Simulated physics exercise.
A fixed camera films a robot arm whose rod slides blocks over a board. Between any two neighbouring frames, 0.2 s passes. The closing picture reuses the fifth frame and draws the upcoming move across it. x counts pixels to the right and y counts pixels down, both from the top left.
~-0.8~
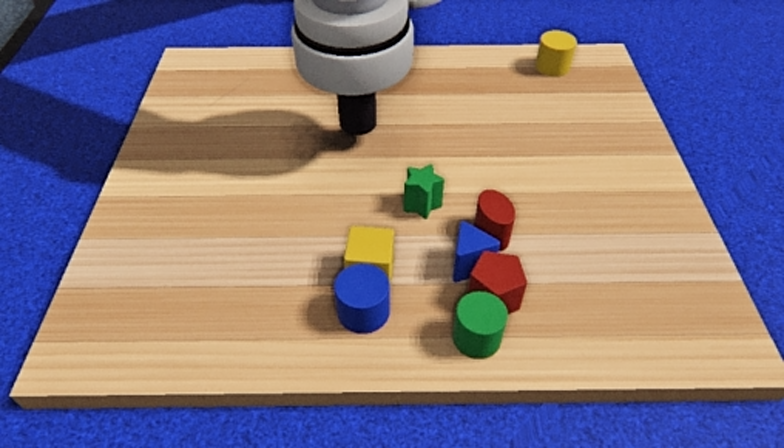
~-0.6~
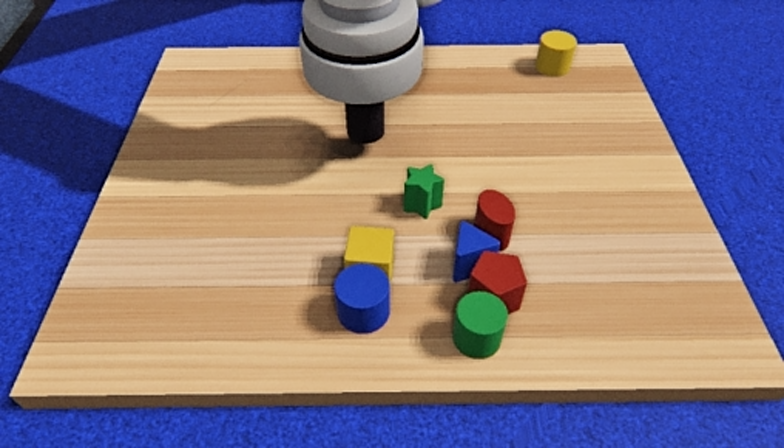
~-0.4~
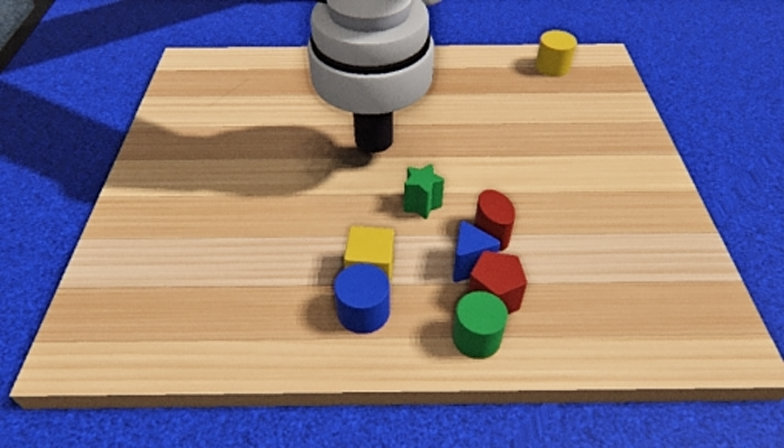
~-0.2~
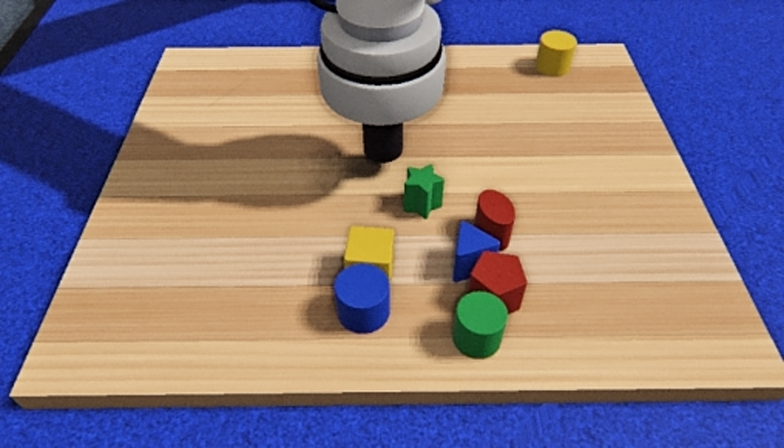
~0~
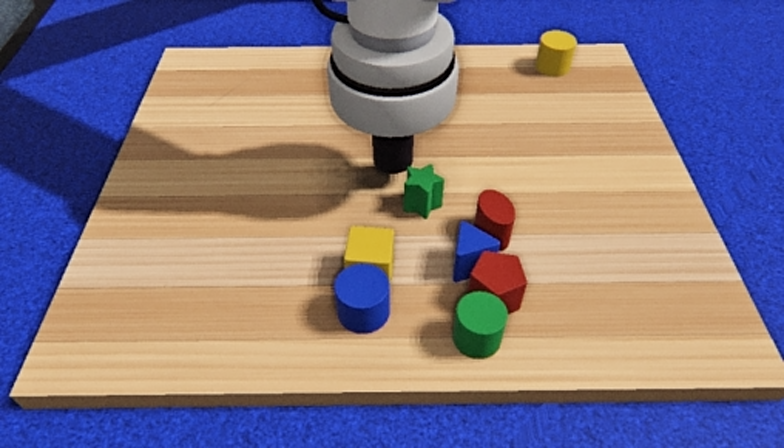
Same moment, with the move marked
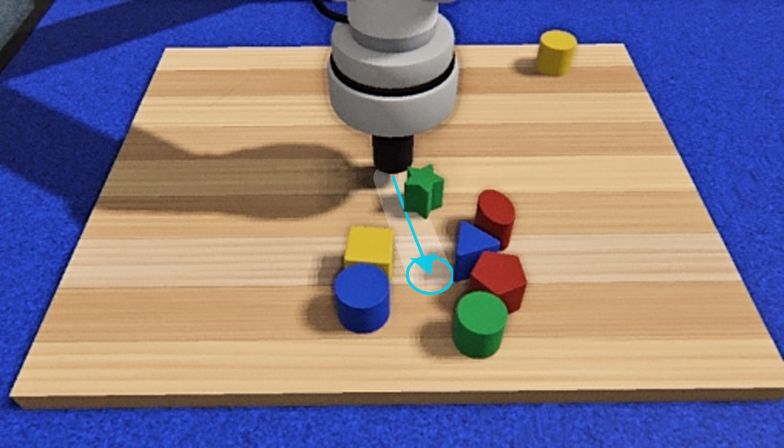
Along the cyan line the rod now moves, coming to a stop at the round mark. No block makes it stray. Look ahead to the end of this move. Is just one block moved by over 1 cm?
Yes, I think so.
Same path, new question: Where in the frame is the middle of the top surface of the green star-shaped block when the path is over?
It is going to be at (454, 204).
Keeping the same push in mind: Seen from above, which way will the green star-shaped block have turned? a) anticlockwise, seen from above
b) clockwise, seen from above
The one that fits is a, anticlockwise, seen from above.
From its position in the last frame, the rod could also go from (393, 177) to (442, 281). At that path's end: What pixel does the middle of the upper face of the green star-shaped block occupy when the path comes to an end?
Located at (462, 208).
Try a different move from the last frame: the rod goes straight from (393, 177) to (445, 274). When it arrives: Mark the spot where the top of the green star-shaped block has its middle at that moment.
It is at (466, 209).
Drawn move, straight from (393, 177) to (430, 275).
On the path given first. One third of the way, rod at (404, 192); green star-shaped block at (441, 191), turned 50° anticlockwise.
Two thirds of the way, rod at (417, 223); green star-shaped block at (453, 203), turned 100° anticlockwise.
At the end, rod at (431, 259); green star-shaped block at (454, 204), turned 110° anticlockwise; blue three-sided block still.
